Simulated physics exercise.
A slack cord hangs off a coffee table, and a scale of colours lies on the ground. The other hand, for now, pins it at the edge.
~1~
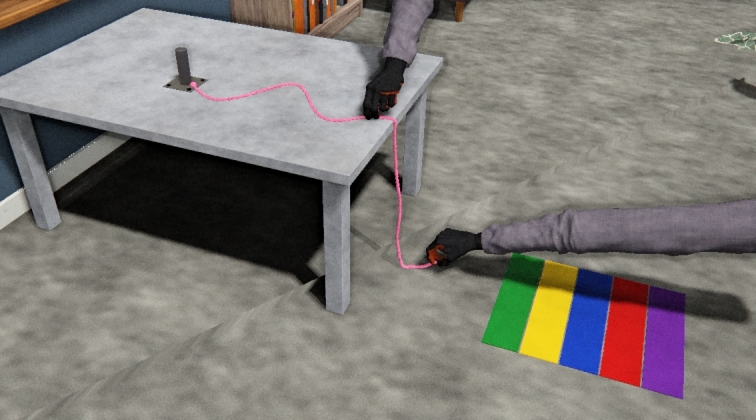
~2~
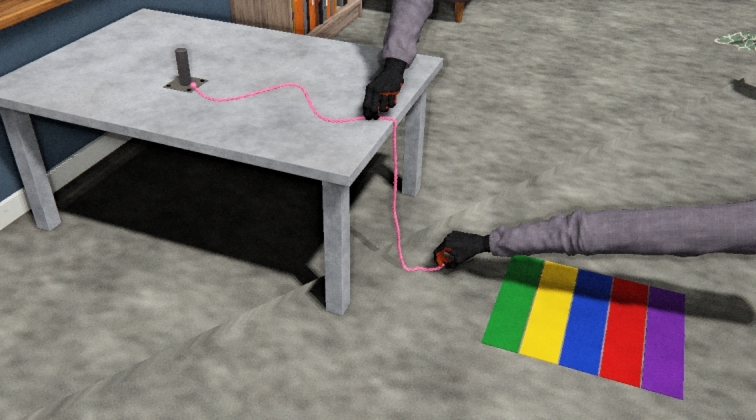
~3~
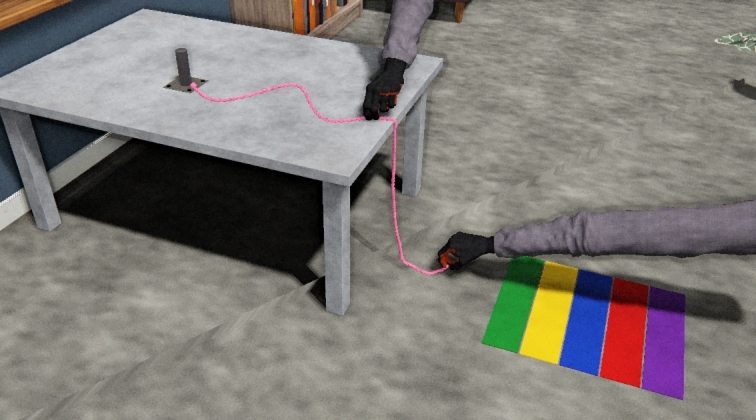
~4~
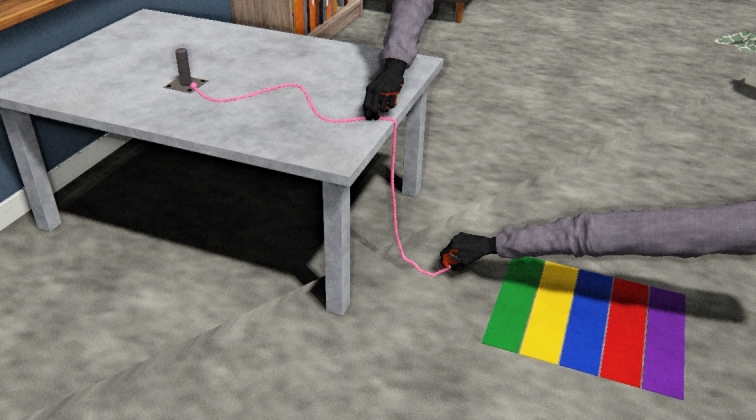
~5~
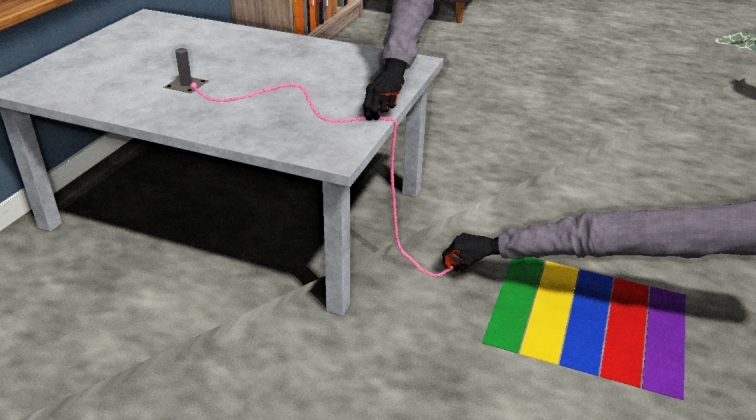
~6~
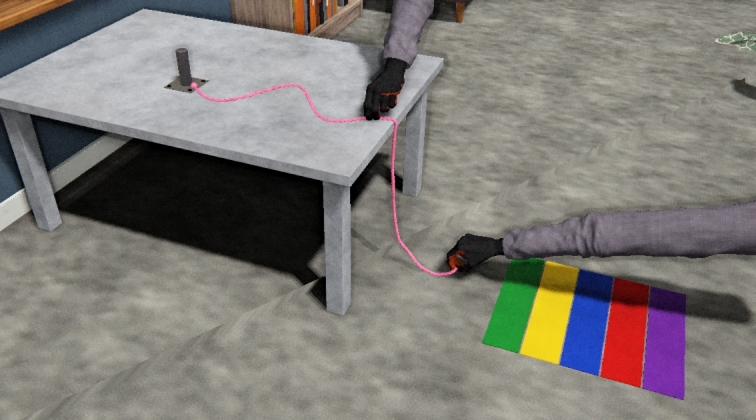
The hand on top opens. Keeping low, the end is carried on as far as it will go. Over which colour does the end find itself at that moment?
I would say over red.
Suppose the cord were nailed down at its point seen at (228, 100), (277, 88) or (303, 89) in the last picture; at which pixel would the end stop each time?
Try one gives (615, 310), try two (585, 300), and try three (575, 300).
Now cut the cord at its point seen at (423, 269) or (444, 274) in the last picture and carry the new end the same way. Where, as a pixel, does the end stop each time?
Estimated pixels: (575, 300) then (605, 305).
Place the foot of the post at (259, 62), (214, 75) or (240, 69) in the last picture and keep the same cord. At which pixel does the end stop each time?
One per try, in order: (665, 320), (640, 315), (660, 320).
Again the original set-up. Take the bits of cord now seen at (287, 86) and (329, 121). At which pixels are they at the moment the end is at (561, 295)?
The first goes to (306, 104), the other to (396, 126).
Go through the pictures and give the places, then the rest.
In the first picture, end (436, 262); green (506, 329); yellow (543, 339); blue (582, 350); red (622, 361); purple (664, 372).
In the second picture, end (443, 265); cord through (207, 98) (278, 87) (315, 111) (384, 119) (395, 185) (399, 248).
In the third picture, end (448, 266).
In the fourth picture, end (450, 267); cord through (208, 98) (279, 87) (315, 112) (384, 119) (392, 184) (400, 248).
In the fifth picture, end (452, 267).
In the sixth picture, end (456, 268); cord through (208, 98) (279, 87) (315, 112) (385, 119) (393, 185) (404, 247).
A little later, end near (561, 294); over yellow.
Next, end near (602, 305); over blue.
When it is tight, end near (626, 311); over red. It gets as far as the red strip.
